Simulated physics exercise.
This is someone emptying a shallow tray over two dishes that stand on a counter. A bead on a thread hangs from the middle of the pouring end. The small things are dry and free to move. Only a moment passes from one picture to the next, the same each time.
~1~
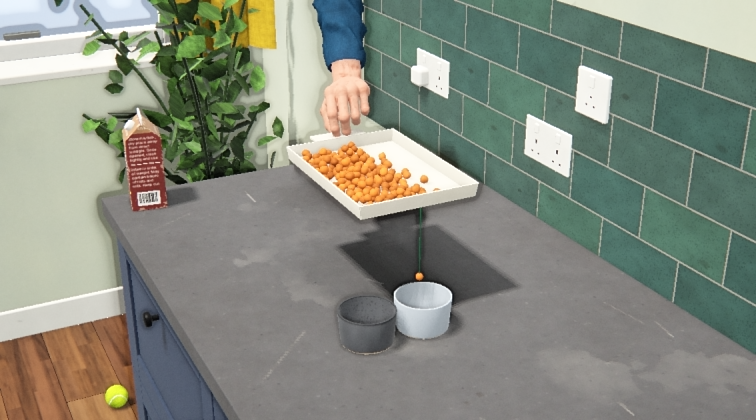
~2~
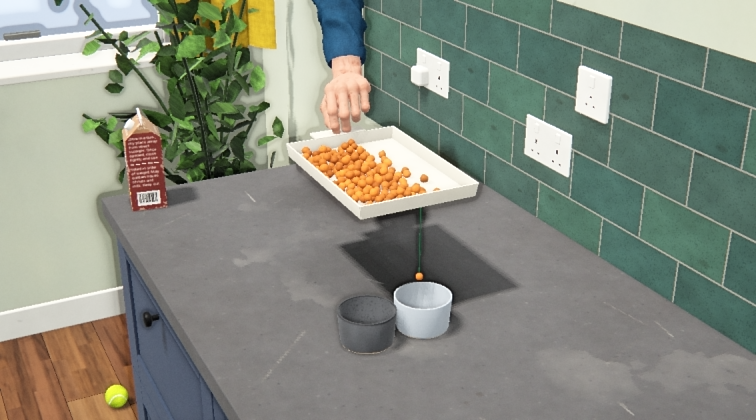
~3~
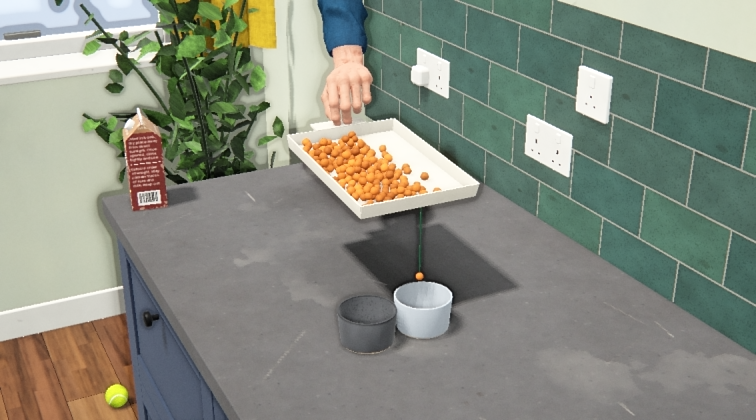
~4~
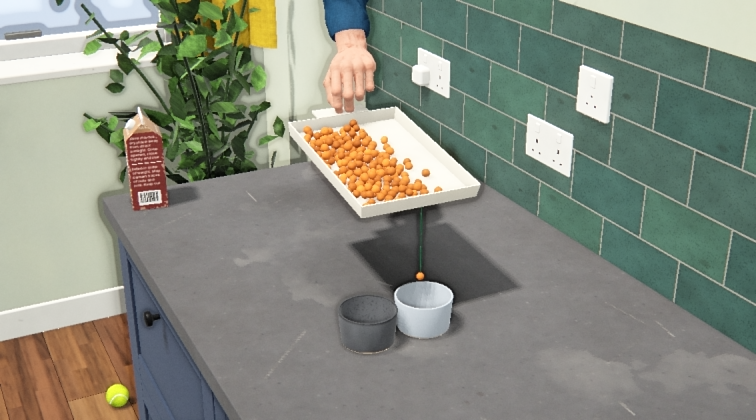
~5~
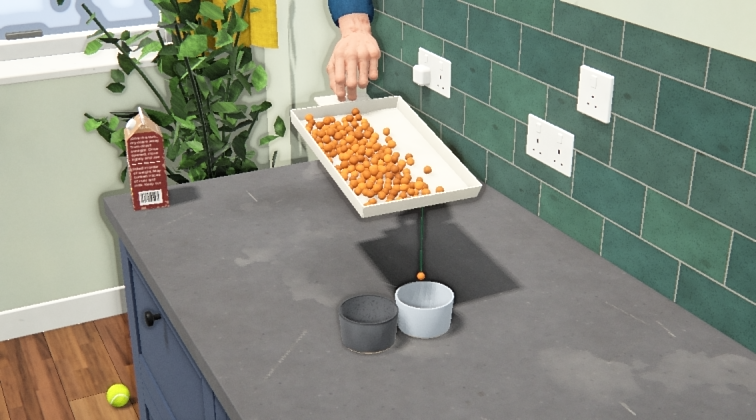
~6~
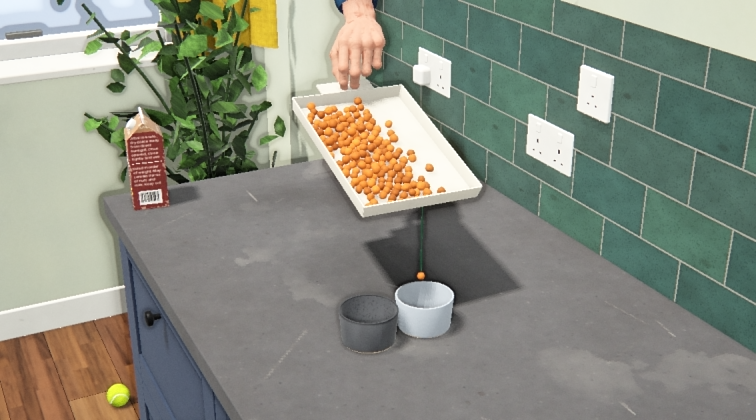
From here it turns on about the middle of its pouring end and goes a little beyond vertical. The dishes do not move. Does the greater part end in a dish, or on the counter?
Together they catch less than half.
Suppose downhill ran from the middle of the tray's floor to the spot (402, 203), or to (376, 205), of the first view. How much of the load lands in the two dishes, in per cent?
The first gives 40 %, the second 70 %.
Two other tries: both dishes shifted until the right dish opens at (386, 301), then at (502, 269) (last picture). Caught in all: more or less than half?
At the first place below a half, at the second below a half.
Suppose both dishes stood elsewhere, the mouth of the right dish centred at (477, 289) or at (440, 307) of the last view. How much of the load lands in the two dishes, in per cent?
Near 50 % and 40 %.
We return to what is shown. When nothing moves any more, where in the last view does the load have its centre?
Around (464, 344).
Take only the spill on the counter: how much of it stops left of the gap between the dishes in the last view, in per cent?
Near 10 %.
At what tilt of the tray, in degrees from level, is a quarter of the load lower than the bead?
At some 105 degrees.
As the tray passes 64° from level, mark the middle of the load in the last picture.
Close to (411, 166).
Soon, tray tipped steeply; nearly all on the tray; a small part in the air.
A while on, tray tipped past a quarter turn; about half on the tray; a stray few in the left dish; a stray few in the right dish; about a quarter outside both; about a quarter in the air.
Towards the end, tray tipped past a quarter turn; a stray few in the left dish; a small part in the right dish; most outside both.
Finally, tray tipped past a quarter turn; a stray few in the left dish; a small part in the right dish; most outside both.
